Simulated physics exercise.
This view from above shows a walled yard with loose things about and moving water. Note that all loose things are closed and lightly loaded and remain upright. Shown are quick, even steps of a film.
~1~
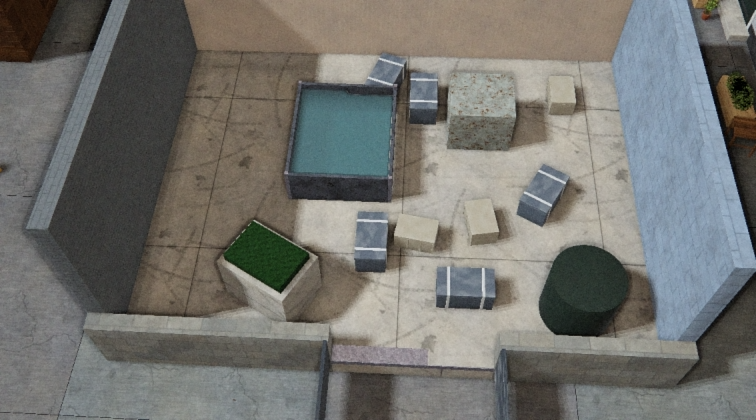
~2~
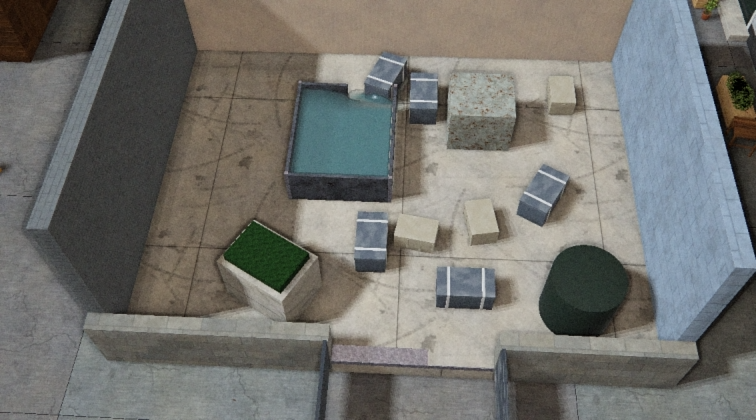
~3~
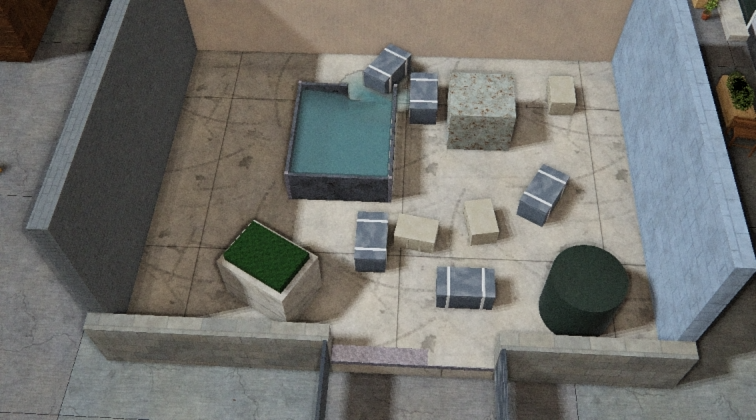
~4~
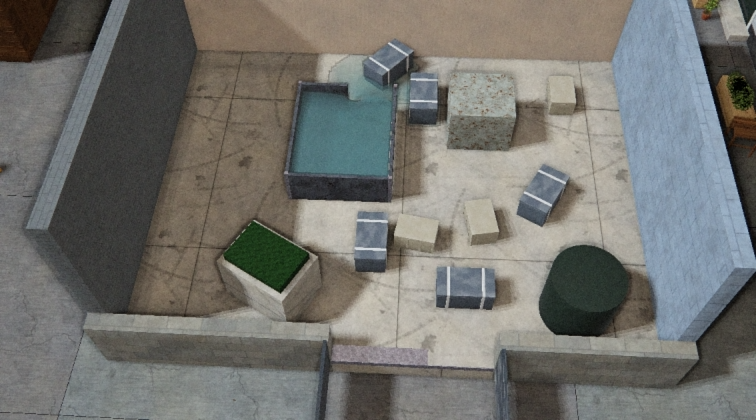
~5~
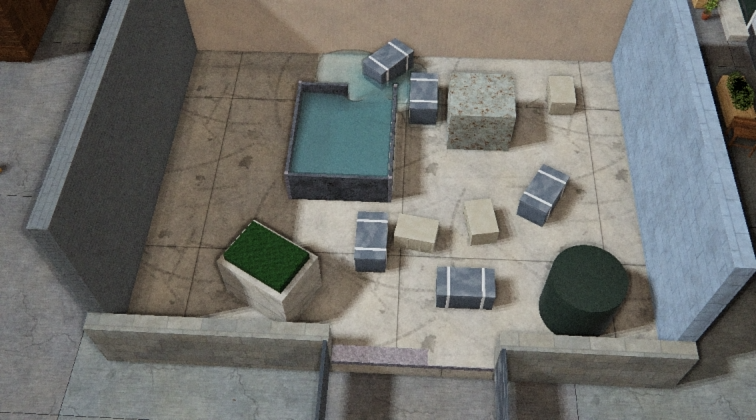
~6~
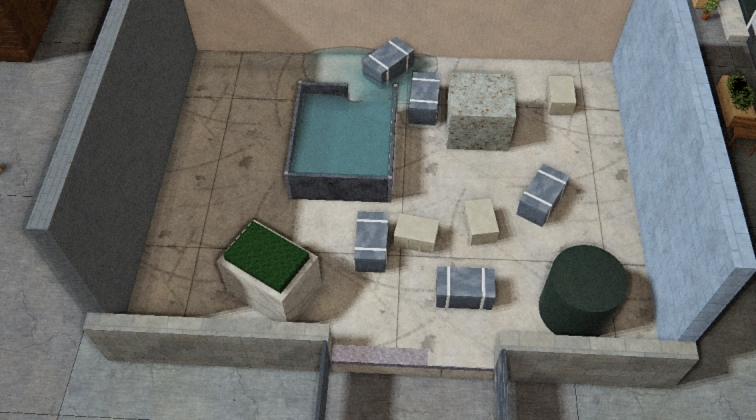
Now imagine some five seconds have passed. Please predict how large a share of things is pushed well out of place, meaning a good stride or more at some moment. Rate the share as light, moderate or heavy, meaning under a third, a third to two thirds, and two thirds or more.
Light.
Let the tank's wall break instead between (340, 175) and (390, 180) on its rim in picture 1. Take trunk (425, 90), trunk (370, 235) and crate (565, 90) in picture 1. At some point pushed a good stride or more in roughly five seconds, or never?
First stays short of it, second covers that distance, third stays short of it.
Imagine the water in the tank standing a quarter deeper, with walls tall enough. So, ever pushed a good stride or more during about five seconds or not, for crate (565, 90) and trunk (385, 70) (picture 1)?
Going one by one: Beyond that distance, beyond that distance, in that order.
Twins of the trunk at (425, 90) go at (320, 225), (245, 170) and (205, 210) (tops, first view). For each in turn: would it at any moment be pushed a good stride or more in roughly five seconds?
Stays put, stays put, stays put.
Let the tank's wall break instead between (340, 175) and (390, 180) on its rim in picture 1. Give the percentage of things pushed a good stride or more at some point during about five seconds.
By my reckoning, around 40 percent.
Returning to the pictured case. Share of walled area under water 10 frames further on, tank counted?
I'd put it at around 30 in a hundred.
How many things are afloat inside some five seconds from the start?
It adds up to 0.
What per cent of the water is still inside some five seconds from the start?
Roughly 100 in a hundred.
A moment on, 0 of 8 are well off their spots; 1 afloat.
Next, 0 of 8 are well off their spots; 1 afloat.
Later, 2 of 8 are well off their spots; 2 afloat.
In the end, 2 of 8 are well off their spots, and 2 have been at some point; 0 afloat.
